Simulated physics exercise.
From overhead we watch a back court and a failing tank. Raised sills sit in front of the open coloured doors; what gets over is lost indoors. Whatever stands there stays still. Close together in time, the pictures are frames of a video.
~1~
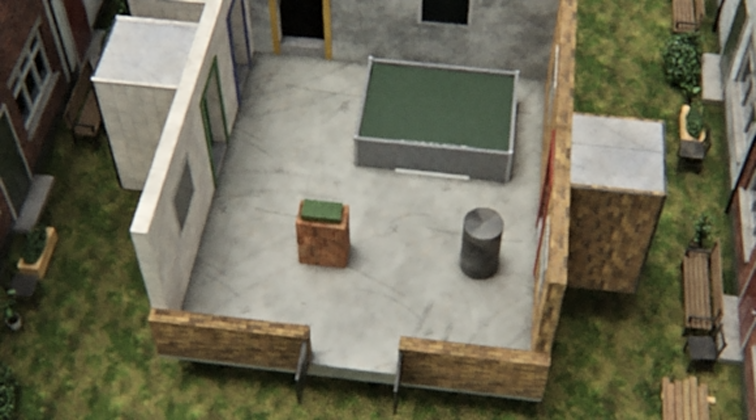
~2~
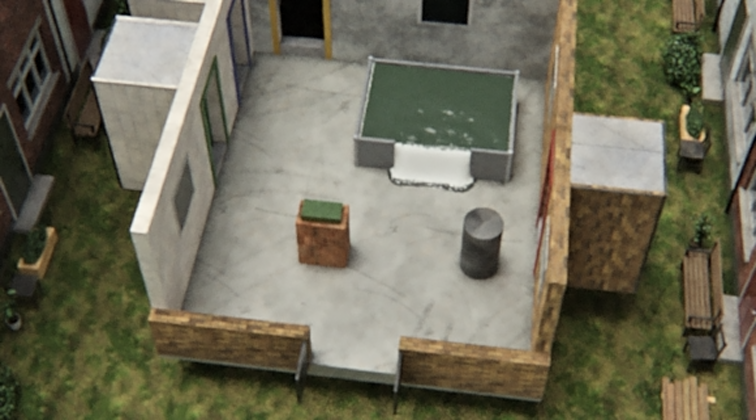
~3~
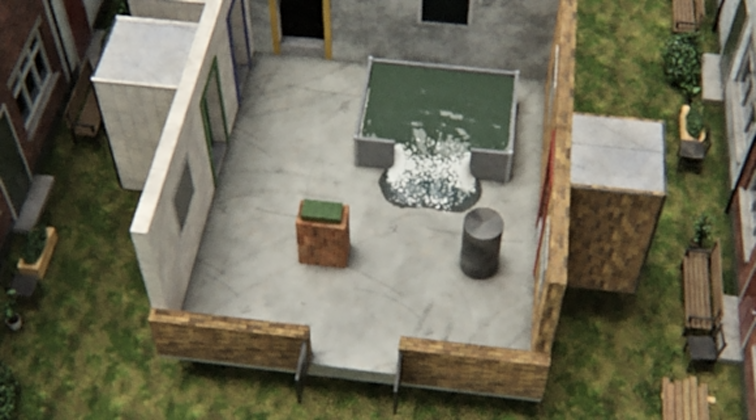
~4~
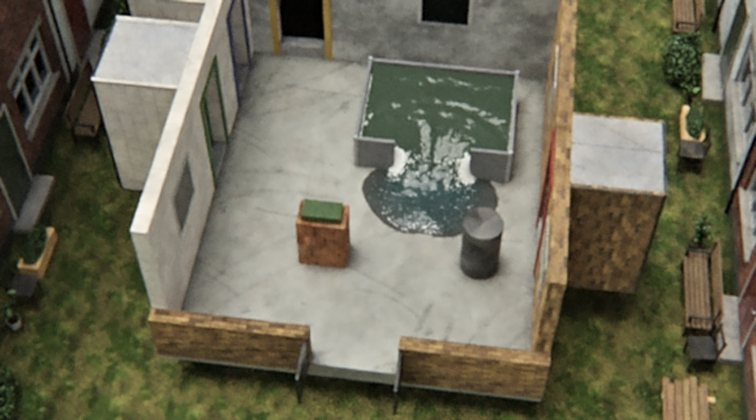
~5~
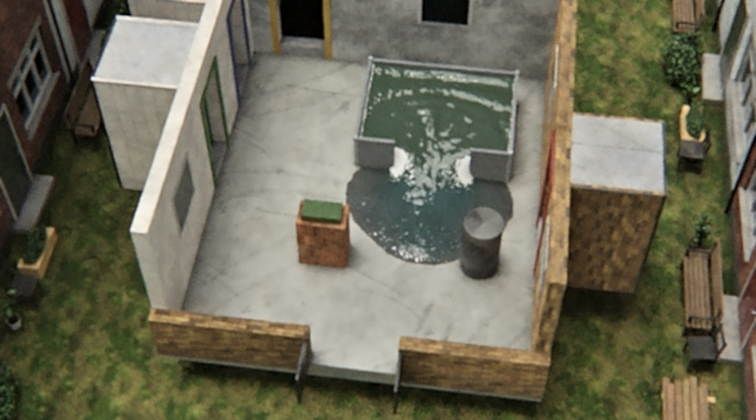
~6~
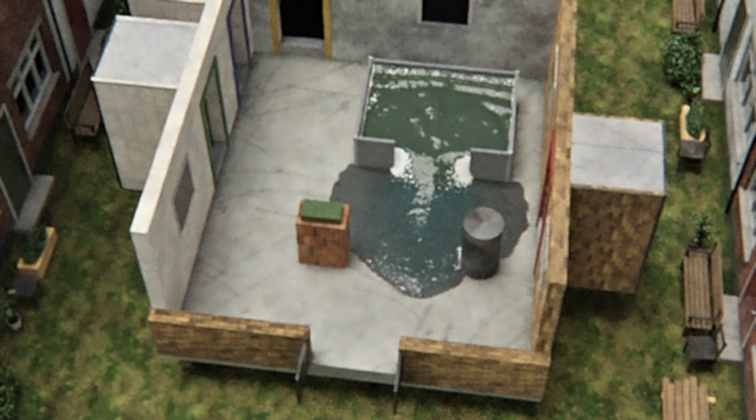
To begin with, a tank of still green water stands in a walled court near a brick block and a grey cylinder. Water then bursts through a gap in its front wall, foaming onto the pale floor, and the dark pool spreads forward and sideways, surrounding the cylinder's base and reaching the block.
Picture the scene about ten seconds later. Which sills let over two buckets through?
As I see it, the red door swallows an okay amount of water, the green door swallows an okay amount of water, the blue door swallows an okay amount of water, the yellow door swallows an okay amount of water.
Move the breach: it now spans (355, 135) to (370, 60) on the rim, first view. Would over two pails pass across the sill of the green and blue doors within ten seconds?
In that case the green door overshoots, while the blue door overshoots.
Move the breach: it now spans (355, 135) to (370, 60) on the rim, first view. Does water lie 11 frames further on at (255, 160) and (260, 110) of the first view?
Going through them in order, the first ends up waterlogged and the second waterlogged.
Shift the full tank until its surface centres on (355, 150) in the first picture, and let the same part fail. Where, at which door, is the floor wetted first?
The one in green, that's the one.
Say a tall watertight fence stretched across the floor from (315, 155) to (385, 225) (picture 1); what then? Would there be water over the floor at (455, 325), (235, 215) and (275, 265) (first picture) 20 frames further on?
Taking the points in turn, they are inundated, high and dry and high and dry.
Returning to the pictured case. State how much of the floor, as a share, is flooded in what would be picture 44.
Roughly 75 per cent.
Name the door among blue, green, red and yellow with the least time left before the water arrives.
The door marked red is the one.
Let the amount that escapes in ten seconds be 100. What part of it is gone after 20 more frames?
Close to 40 out of every hundred.
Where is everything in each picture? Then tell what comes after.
Still water in the open tank at (438, 108), in the first frame.
The front is at (470, 185), out from the gap at (432, 162), in the second frame.
Water pours out at (432, 164) and has run to (471, 201), in the third frame.
The front is at (409, 230), out from the gap at (432, 164), in the fourth frame.
The front is at (429, 261), out from the gap at (432, 164), in the fifth frame.
Water pours out at (432, 164) and has run to (425, 293), in the sixth frame.
A moment on, water covers 35 % of the floor; the red door wet at the sill, nothing in, the green door not reached, the blue door not reached, the yellow door not reached.
Next, water covers 45 % of the floor; the red door wet at the sill, nothing in, the green door not reached, the blue door not reached, the yellow door not reached.
Then, water covers 60 % of the floor; the red door under two buckets in, the green door wet at the sill, nothing in, the blue door not reached, the yellow door not reached.
Later, water covers 75 % of the floor; the red door under two buckets in, the green door wet at the sill, nothing in, the blue door wet at the sill, nothing in, the yellow door not reached.
In the end, water covers 95 % of the floor; the red door under two buckets in, the green door wet at the sill, nothing in, the blue door wet at the sill, nothing in, the yellow door wet at the sill, nothing in.
